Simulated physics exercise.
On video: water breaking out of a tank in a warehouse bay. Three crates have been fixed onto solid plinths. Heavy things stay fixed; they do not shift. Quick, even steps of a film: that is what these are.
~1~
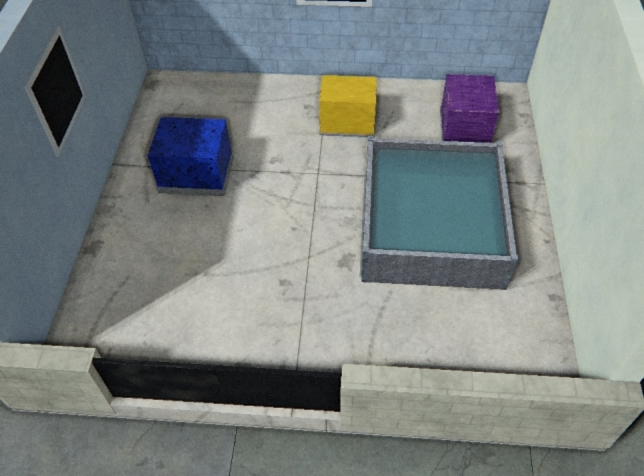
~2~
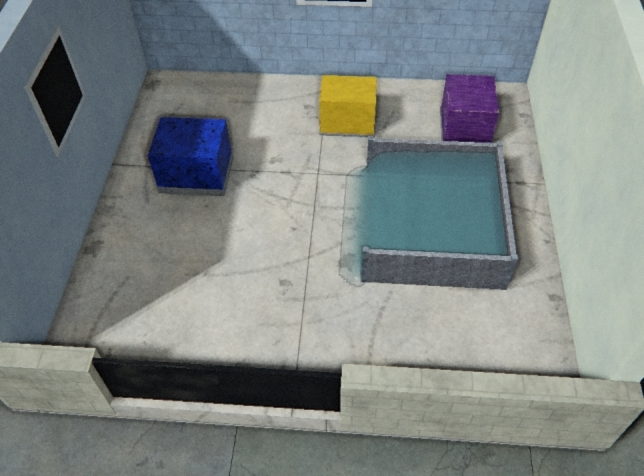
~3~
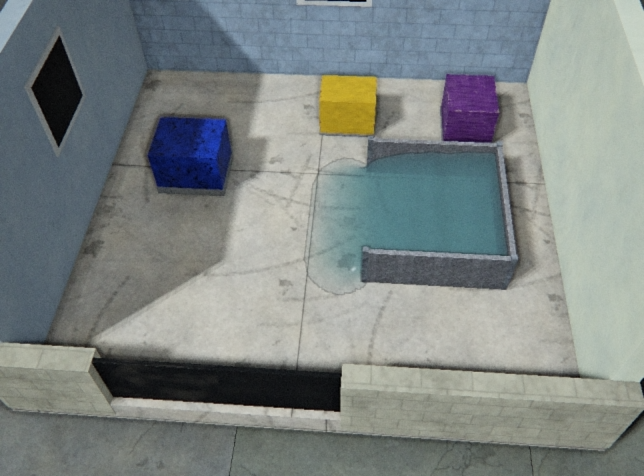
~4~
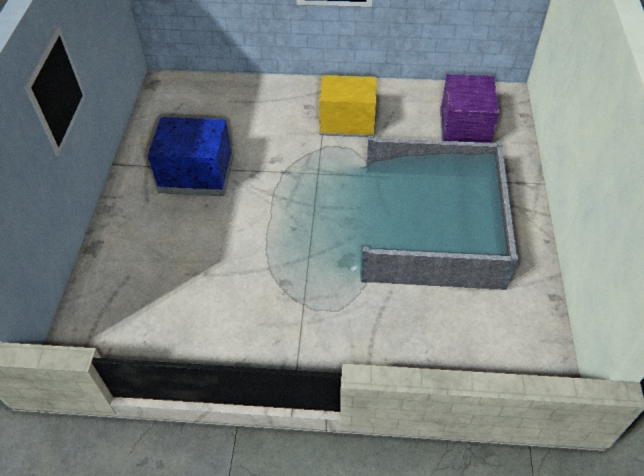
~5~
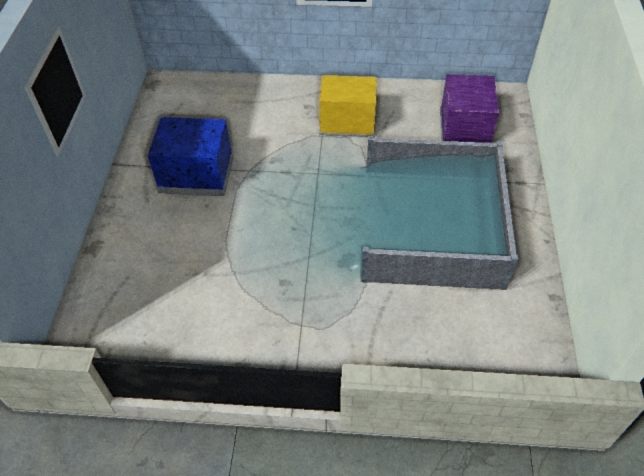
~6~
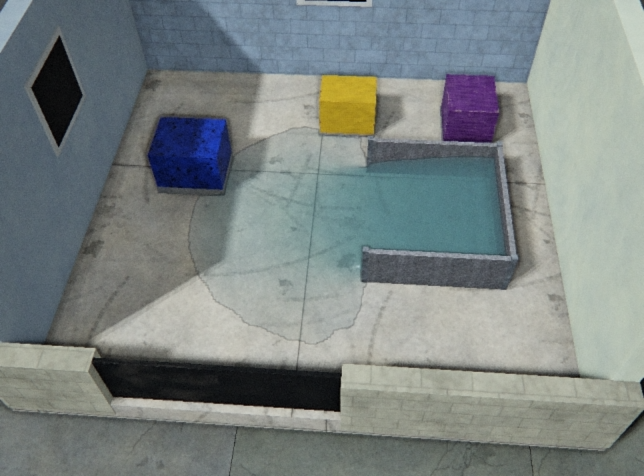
In a walled warehouse bay with blue, yellow and purple blocks on the floor, a square grey tank stands full of still, blue-green water. Its left side opens and water pours out, then spreads leftward across the concrete in a thin, widening, rounded sheet, while the blocks stay still.
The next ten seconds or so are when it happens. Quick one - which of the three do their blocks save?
Outcome: The blue crate ends up with water on it; the yellow crate ends up with water on it; the purple crate ends up with water on it.
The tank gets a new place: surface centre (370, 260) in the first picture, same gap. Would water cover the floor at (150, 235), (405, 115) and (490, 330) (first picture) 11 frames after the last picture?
Results in order - swamped, left untouched, left untouched.
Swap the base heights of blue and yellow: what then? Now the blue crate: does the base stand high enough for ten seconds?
Then: The blue crate is reached.
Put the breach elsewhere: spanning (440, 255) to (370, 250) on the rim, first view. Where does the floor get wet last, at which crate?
I'd go with the yellow crate.
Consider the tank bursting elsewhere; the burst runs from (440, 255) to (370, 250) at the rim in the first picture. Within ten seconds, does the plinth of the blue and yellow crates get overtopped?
The blue one is untouched; the yellow one is reached.
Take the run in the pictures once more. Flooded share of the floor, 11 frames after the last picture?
That comes to about 55 per cent.
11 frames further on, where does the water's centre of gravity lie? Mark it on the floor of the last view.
I'd put it at around (267, 220).
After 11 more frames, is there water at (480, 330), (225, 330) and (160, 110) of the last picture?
Going through them in order, I'd call them clear, drenched and drenched.
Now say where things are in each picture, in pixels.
The first frame shows the tank at (436, 199) is whole and still.
In the second frame, the front is at (354, 279), out from the gap at (370, 215).
In the third frame, water pours out at (370, 216) and has run to (342, 164).
In the fourth frame, water pours out at (369, 216) and has run to (310, 159).
In the fifth frame, water pours out at (369, 216) and has run to (234, 243).
In the sixth frame, water pours out at (369, 216) and has run to (198, 229).
A moment on, water covers 40 % of the floor; the blue crate water round its plinth, the yellow crate water round its plinth, the purple crate not reached.
Next, water covers 55 % of the floor; the blue crate water round its plinth, the yellow crate water round its plinth, the purple crate not reached.
Then, water covers 60 % of the floor; the blue crate water round its plinth, the yellow crate water round its plinth, the purple crate not reached.
Later, water covers 80 % of the floor; the blue crate water round its plinth, the yellow crate water round its plinth, the purple crate water round its plinth.
In the end, water covers 100 % of the floor; the blue crate was topped, the yellow crate was topped, the purple crate was topped.
